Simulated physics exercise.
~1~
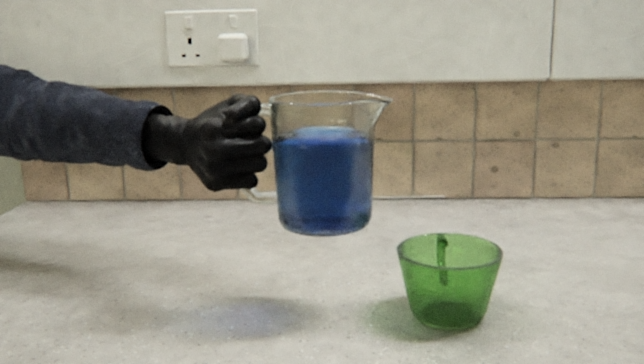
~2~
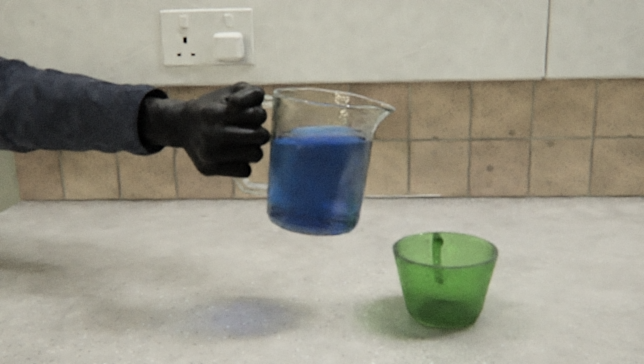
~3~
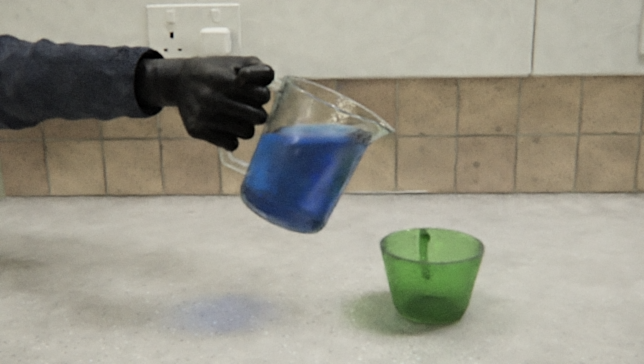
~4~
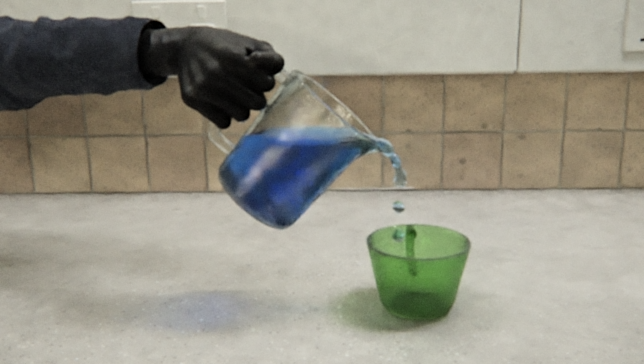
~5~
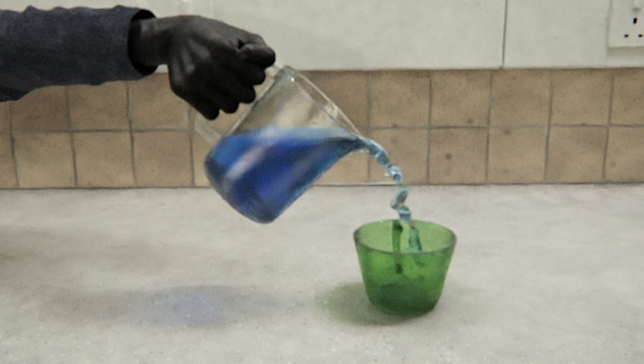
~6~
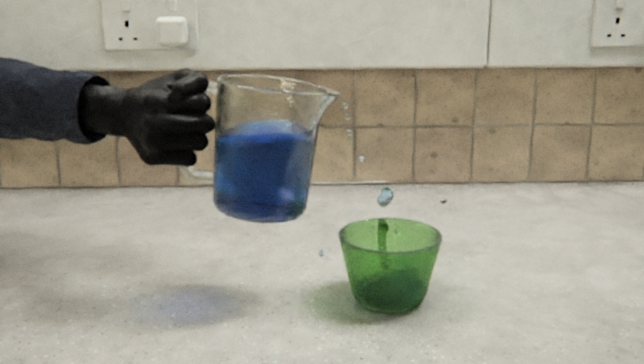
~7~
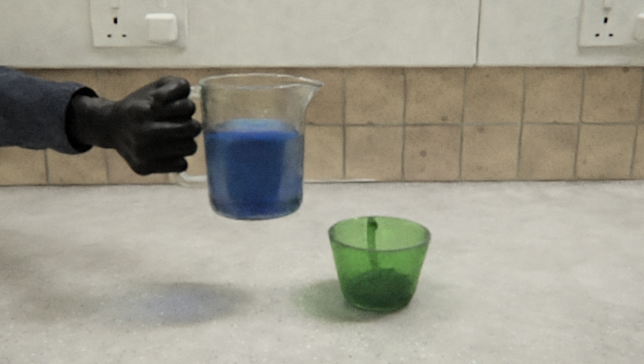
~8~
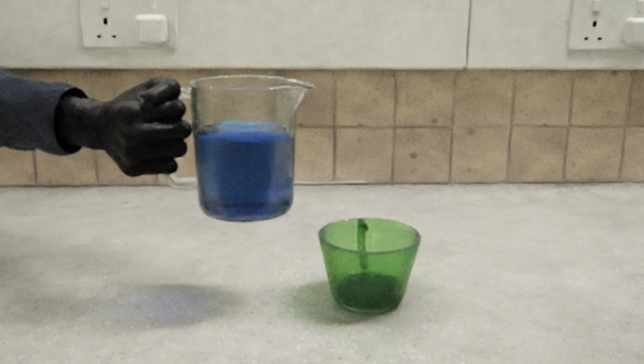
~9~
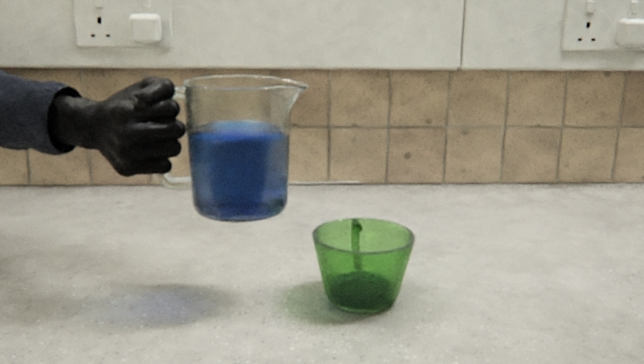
On a pale grey worktop backed by tan tiles and a white wall with sockets, seen from the side at close range, a black-gloved hand in a dark sleeve holds a clear glass jug of blue liquid at the left. A wide green cup stands below and to the right. The hand tips the jug rightward, and a thin, broken stream falls from its spout into the cup. The jug then swings upright as a few last drops fall. The view pans slightly right throughout. At the end the jug is held level, still holding much blue liquid, beside the green cup.
